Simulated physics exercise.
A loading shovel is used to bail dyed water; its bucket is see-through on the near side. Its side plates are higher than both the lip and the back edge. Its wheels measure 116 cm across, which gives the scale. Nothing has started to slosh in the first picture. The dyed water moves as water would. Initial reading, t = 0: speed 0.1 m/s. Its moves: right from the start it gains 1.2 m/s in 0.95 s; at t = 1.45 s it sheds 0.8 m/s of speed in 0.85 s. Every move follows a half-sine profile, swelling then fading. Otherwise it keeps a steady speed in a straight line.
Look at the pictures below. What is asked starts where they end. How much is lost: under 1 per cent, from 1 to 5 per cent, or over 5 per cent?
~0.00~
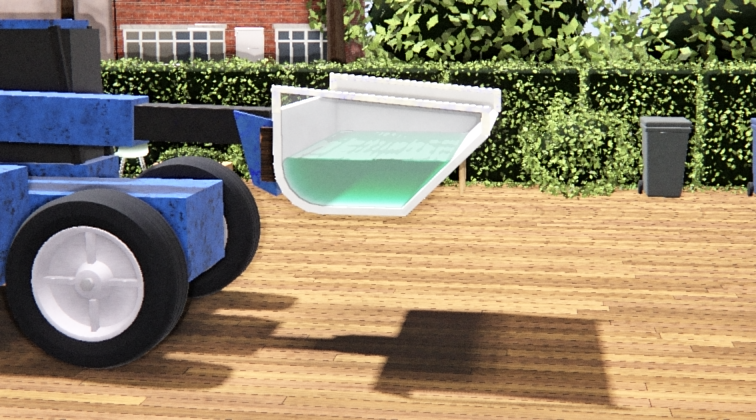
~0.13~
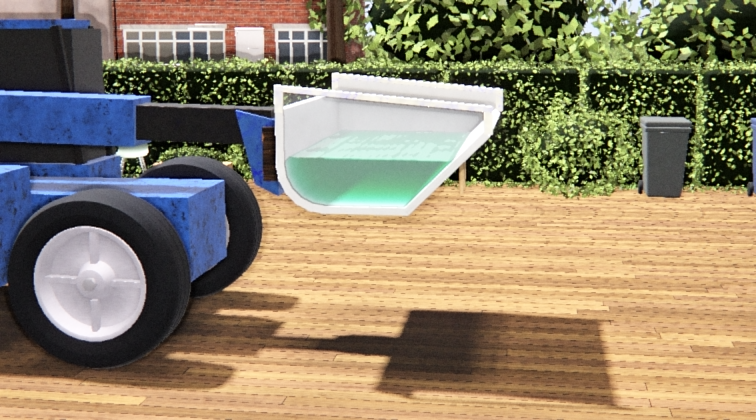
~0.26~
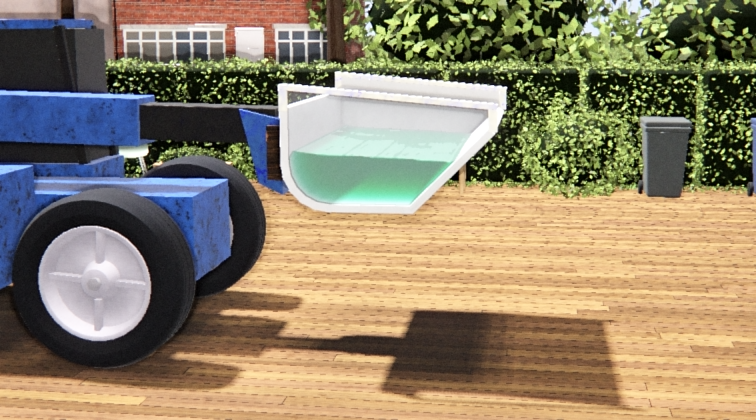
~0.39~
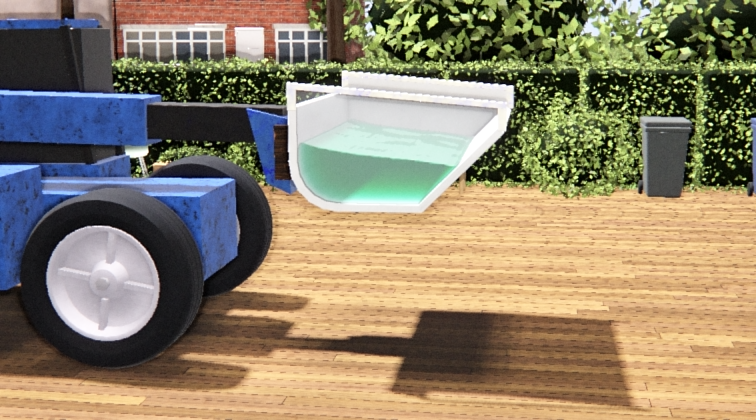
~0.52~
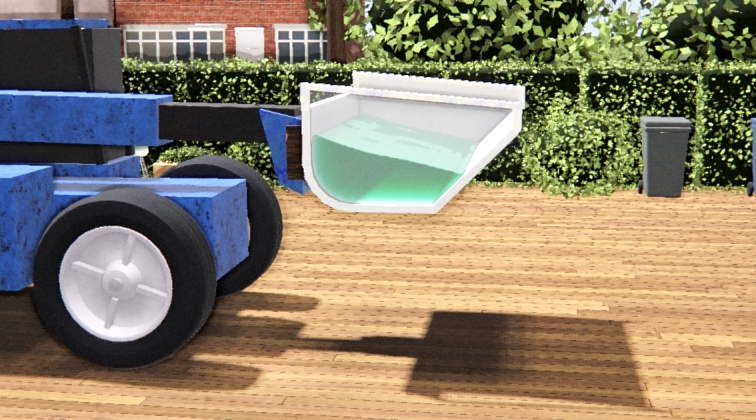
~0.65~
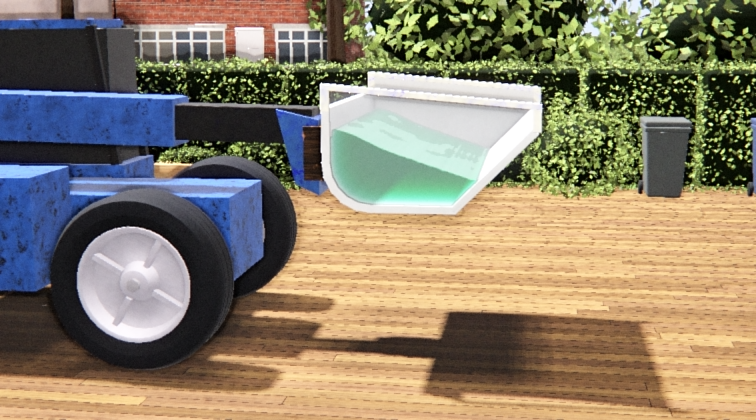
From 1 to 5 per cent.
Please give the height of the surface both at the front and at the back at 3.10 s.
At the front 32 cm, at the back 26 cm.
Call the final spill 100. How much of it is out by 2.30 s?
Roughly 100 % of the total.
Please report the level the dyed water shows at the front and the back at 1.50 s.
The front stands at 32 cm and the back at 20 cm.
After 1.50 s the surface stands 20 cm at the back and 32 cm at the front; nothing has left.
After 2.30 s the surface stands 32 cm at the back and 29 cm at the front; 2 per cent is out, over the front.
After 3.10 s the surface stands 25 cm at the back and 32 cm at the front; 2 per cent is out, over the front.
After 5.18 s 2 per cent is out, over the front, 9 of 464 litres.
